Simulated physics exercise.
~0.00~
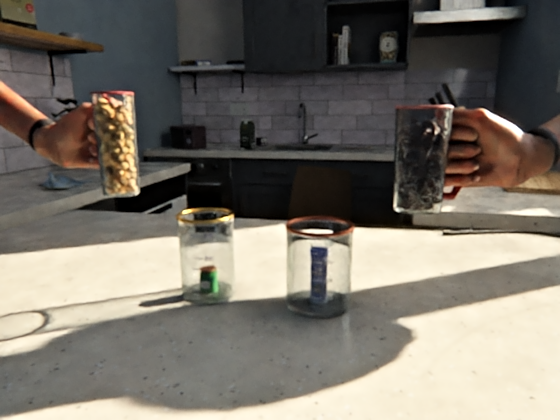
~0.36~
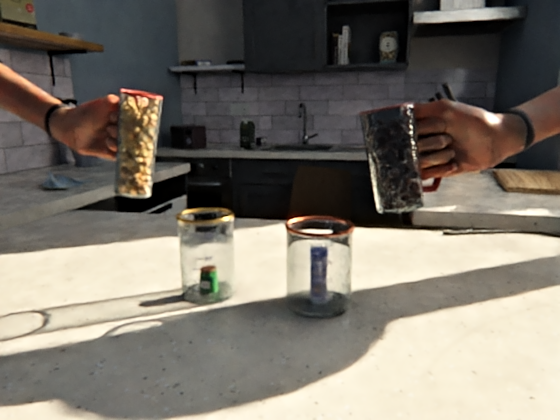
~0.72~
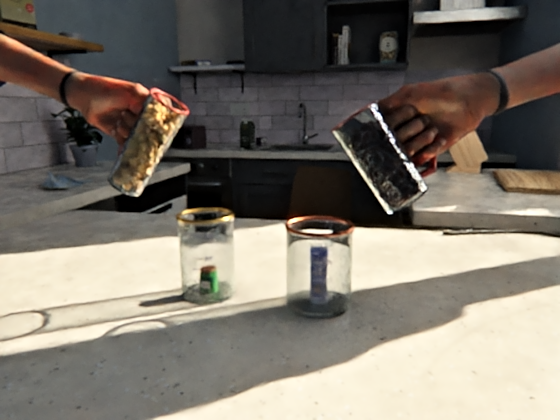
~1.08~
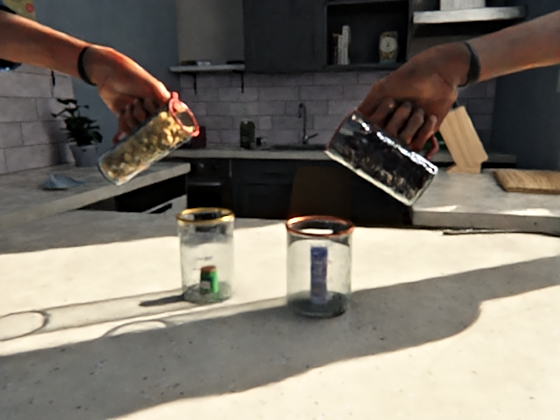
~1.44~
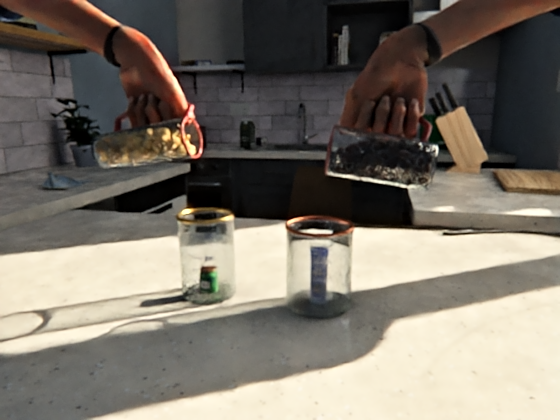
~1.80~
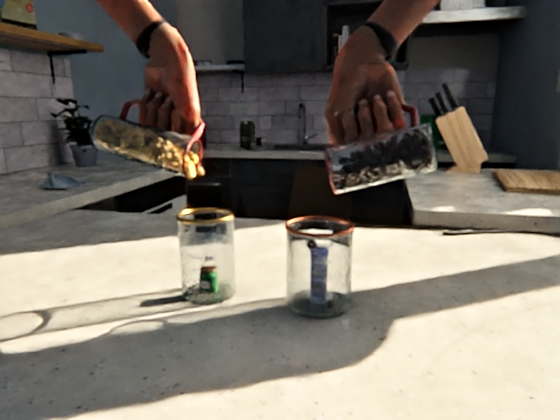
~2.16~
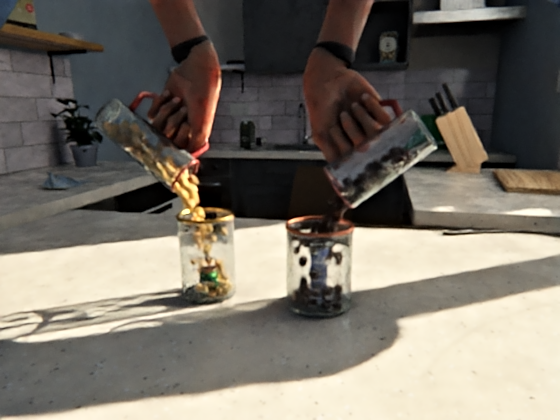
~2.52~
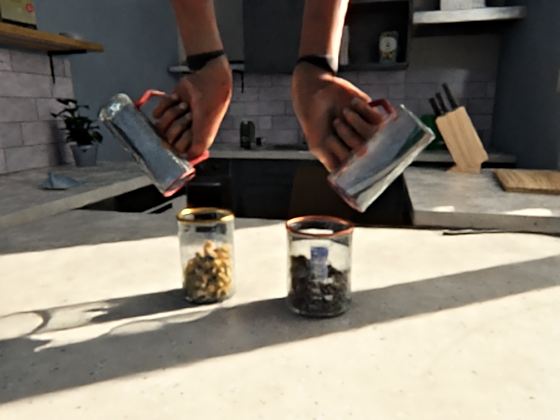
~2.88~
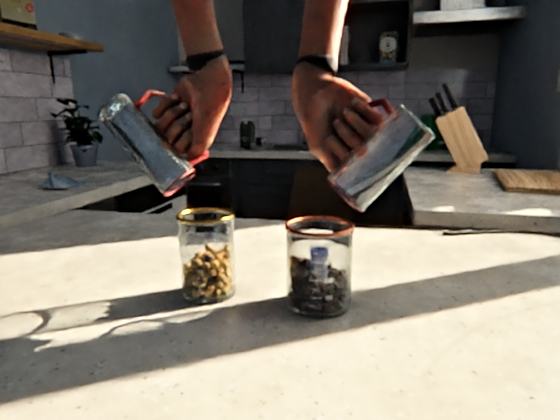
Two hands, each holding a clear red-rimmed cup, one filled with pale nut-like pieces and the other with dark pieces, move inward above a sunlit kitchen counter seen from the front by a still camera. Below stand two clear glasses, the left with a yellow rim and a small green and red object inside, the right with a reddish rim and a blue one. The cups tilt onto their sides, then tip further, and both loads pour into the glasses beneath. The cups end empty and upturned, with both glasses about half full, the left object covered and the blue one still showing.
